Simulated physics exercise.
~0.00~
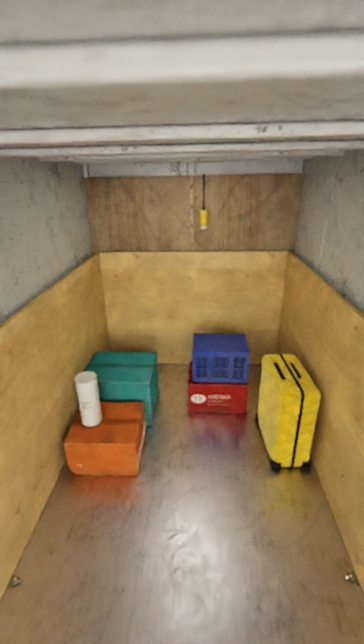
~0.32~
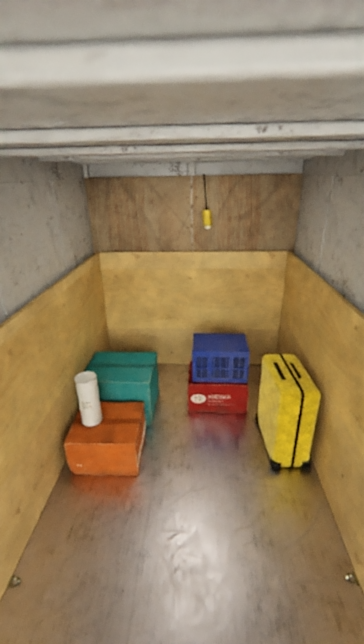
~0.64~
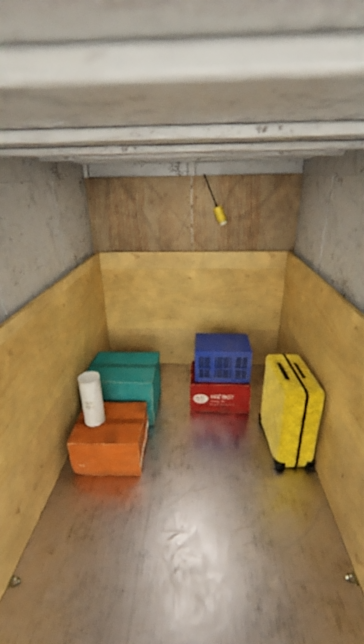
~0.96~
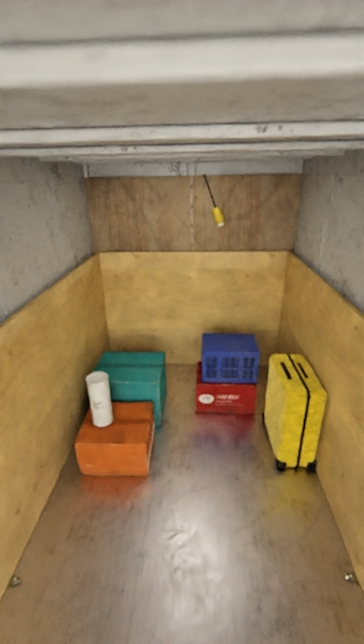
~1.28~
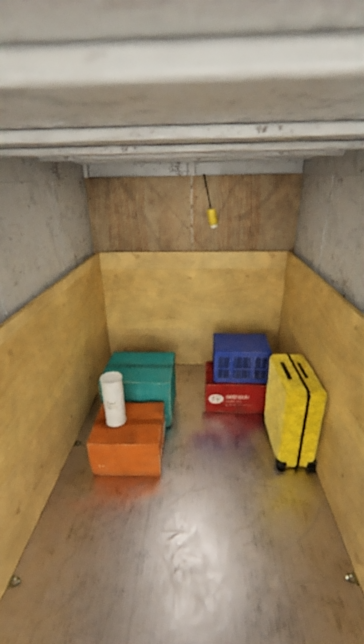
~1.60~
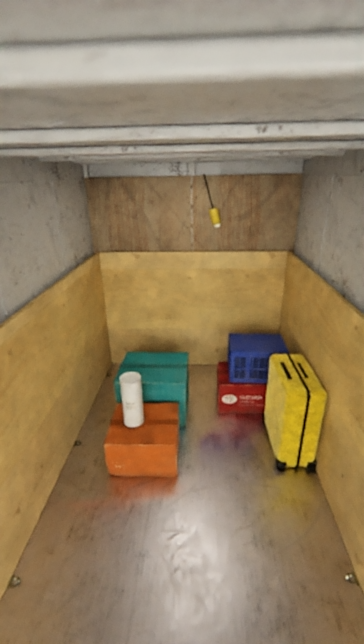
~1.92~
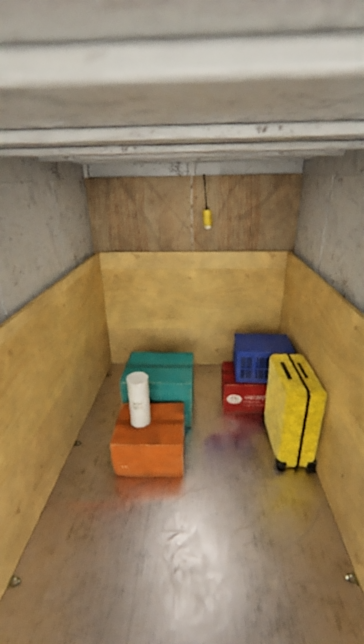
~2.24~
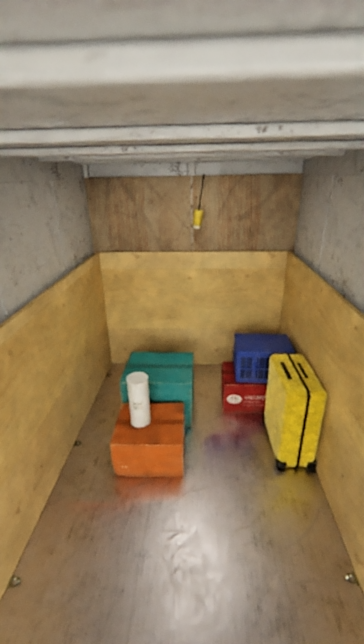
At the start, a wood-lined load bay holds a white canister upright on an orange box beside a turquoise box at left, a blue chest on a red box near the back, and a yellow case at right. A small yellow lamp hangs from its cord and swings to the right. Then the boxes, the chest and the canister slide right across the floor together, the canister staying upright. The blue chest and red box draw in close behind the yellow case, which barely shifts. Finally everything settles, with nothing toppled, the stacks now farther right, and the lamp hanging slightly left.
